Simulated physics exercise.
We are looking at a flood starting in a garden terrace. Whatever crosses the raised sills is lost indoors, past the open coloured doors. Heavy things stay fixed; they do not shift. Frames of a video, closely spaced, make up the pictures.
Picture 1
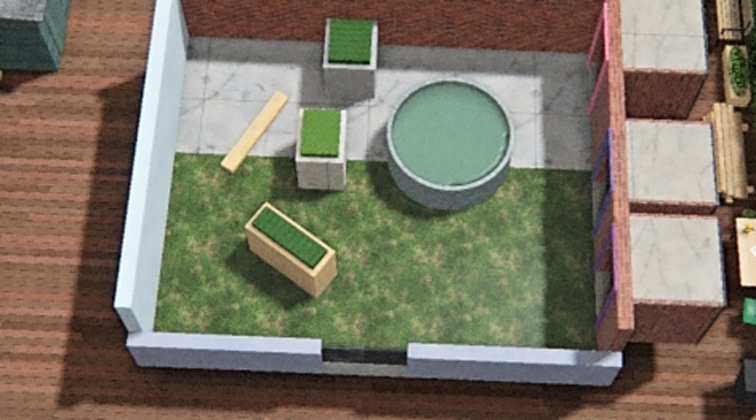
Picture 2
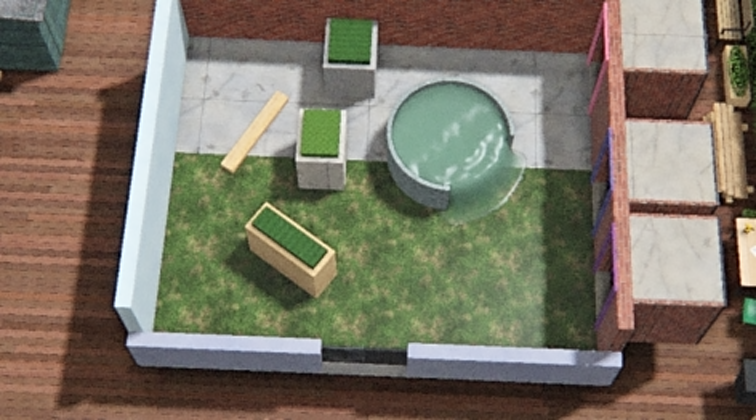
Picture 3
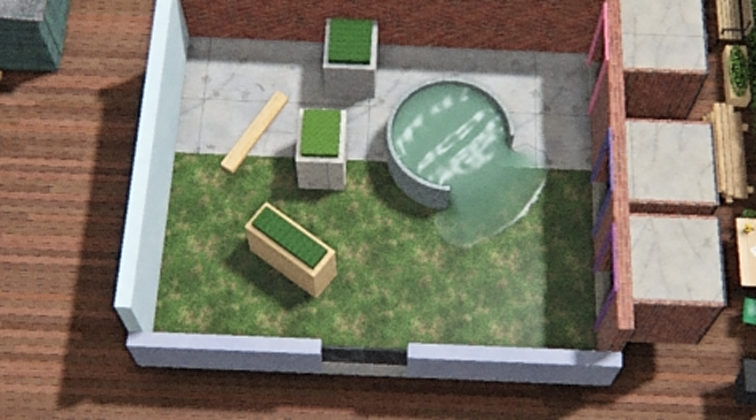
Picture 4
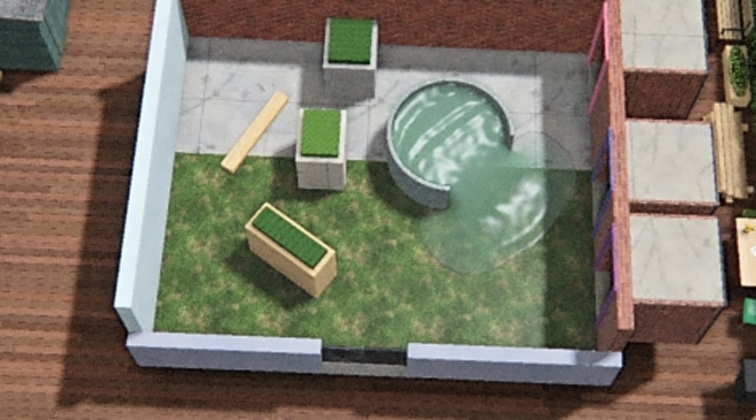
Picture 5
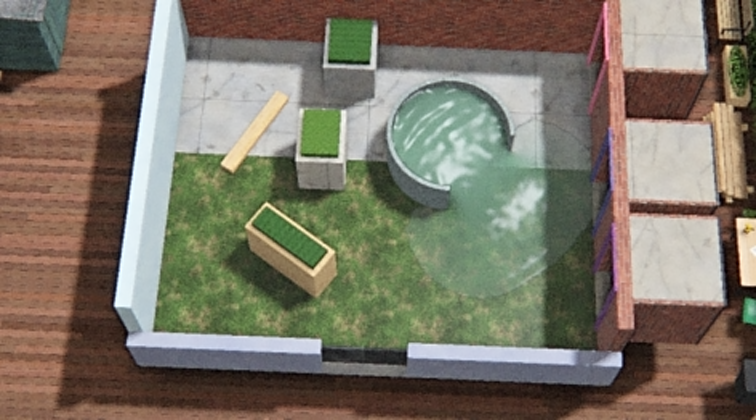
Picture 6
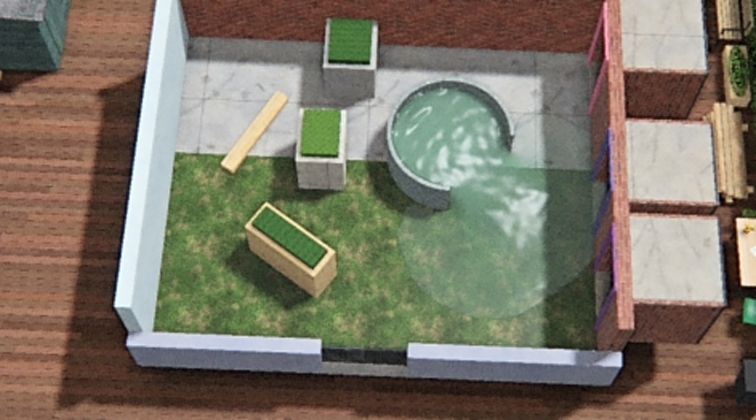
A round tank of still green water opened at its lower right side, and water poured out through the gap, spreading in a widening sheet across the grass while the planters stayed put.
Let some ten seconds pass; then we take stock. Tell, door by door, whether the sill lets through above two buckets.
The blue door will allow in an excess; the purple door will allow in an excess; the pink door will allow in no excess.
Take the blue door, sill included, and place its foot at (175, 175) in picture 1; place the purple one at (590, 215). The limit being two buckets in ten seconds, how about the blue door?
Looking at it, the blue one doesn't reach that level.
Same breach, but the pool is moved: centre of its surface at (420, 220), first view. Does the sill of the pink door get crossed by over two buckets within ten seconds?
Note: Pink door, limit not reached.
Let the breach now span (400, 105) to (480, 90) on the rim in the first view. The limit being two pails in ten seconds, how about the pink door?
Result: Pink door goes past the limit.
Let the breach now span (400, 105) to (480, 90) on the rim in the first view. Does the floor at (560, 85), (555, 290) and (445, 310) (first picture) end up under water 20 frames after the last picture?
Soaked, untouched, untouched.
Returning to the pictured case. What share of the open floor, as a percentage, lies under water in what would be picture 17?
By my count, 35 percent.
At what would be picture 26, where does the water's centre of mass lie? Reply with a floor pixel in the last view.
Roughly (504, 240) in the last picture.
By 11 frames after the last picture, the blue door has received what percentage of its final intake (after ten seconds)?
About 70 per cent.
A moment on, water covers 30 % of the floor; the blue door over two buckets in, the purple door wet at the sill, nothing in, the pink door wet at the sill, nothing in.
Next, water covers 35 % of the floor; the blue door far over two buckets in, the purple door over two buckets in, the pink door wet at the sill, nothing in.
Then, water covers 40 % of the floor; the blue door far over two buckets in, the purple door over two buckets in, the pink door wet at the sill, nothing in.
Later, water covers 65 % of the floor; the blue door far over two buckets in, the purple door far over two buckets in, the pink door wet at the sill, nothing in.
In the end, water covers 85 % of the floor; the blue door far over two buckets in, the purple door far over two buckets in, the pink door wet at the sill, nothing in.
